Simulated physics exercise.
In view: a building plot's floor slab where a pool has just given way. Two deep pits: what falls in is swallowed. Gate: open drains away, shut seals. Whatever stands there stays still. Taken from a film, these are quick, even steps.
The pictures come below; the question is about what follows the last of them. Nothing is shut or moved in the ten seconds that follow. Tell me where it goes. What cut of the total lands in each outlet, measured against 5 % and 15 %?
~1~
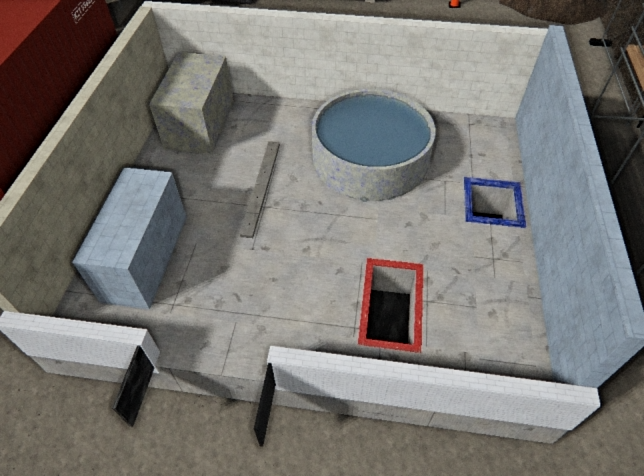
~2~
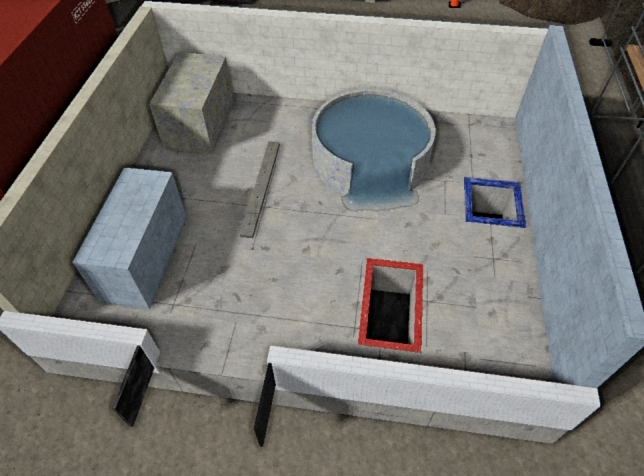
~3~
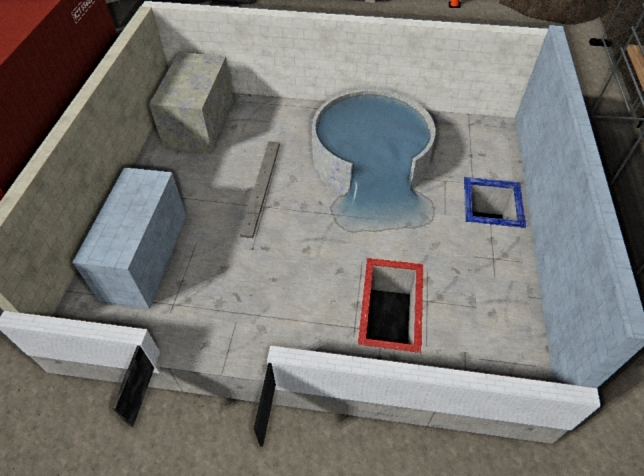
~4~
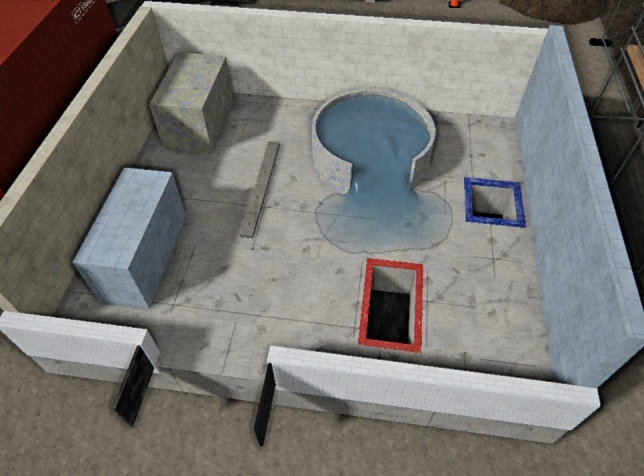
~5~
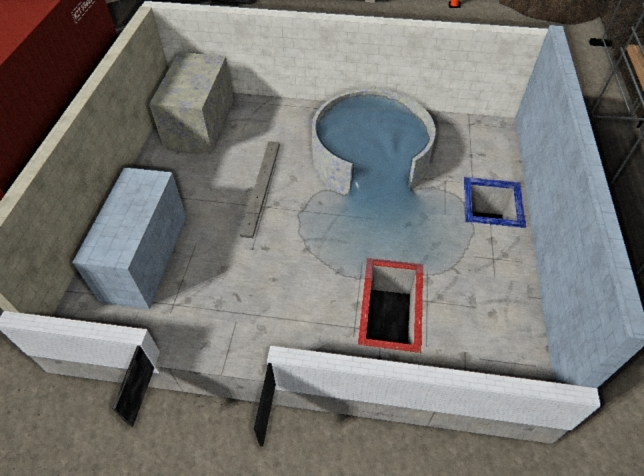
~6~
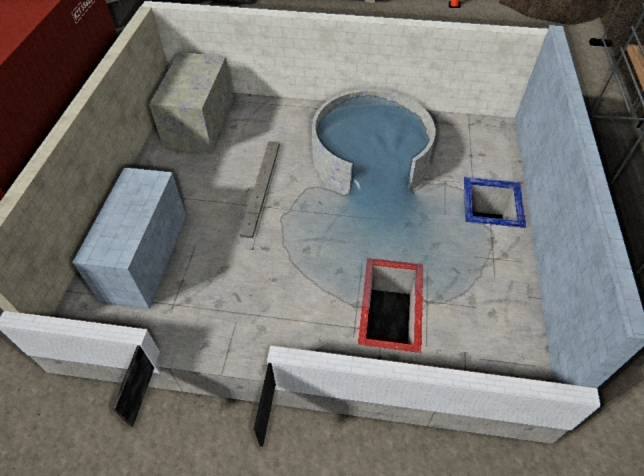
The split: The gate sees 5 to 15 %, the red pit sees over 15 %, the blue pit sees under 5 %.
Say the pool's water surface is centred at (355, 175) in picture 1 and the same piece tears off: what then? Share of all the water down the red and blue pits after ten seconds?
Ten seconds on: Red pit 55 percent, blue pit 0 percent.
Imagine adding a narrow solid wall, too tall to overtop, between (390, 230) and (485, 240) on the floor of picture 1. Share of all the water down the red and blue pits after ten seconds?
Red 20 %, blue 15 %.
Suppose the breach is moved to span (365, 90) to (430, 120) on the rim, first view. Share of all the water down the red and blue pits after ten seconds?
In percent: Red 6, blue 35.
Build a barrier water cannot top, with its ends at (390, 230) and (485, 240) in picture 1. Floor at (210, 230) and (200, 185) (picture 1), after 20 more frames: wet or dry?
Log, in order: Unreached / unreached.
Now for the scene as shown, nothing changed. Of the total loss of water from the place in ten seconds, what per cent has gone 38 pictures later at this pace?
It comes to around 75 per cent.
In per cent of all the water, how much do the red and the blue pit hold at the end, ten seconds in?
The first comes to roughly 46 percent, the second to roughly 2 percent.
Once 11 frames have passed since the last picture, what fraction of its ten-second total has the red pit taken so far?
Something like 30 in a hundred.
A moment on, water covers 35 % of the floor; the gate 0 %, the red pit 7 %, the blue pit 0 %.
Next, water covers 40 % of the floor; the gate 1 %, the red pit 13 %, the blue pit 0 %.
Then, water covers 40 % of the floor; the gate 5 %, the red pit 19 %, the blue pit 0 %.
Later, water covers 45 % of the floor; the gate 8 %, the red pit 35 %, the blue pit 1 %.
In the end, water covers 65 % of the floor; the gate 11 %, the red pit 46 %, the blue pit 1 %.
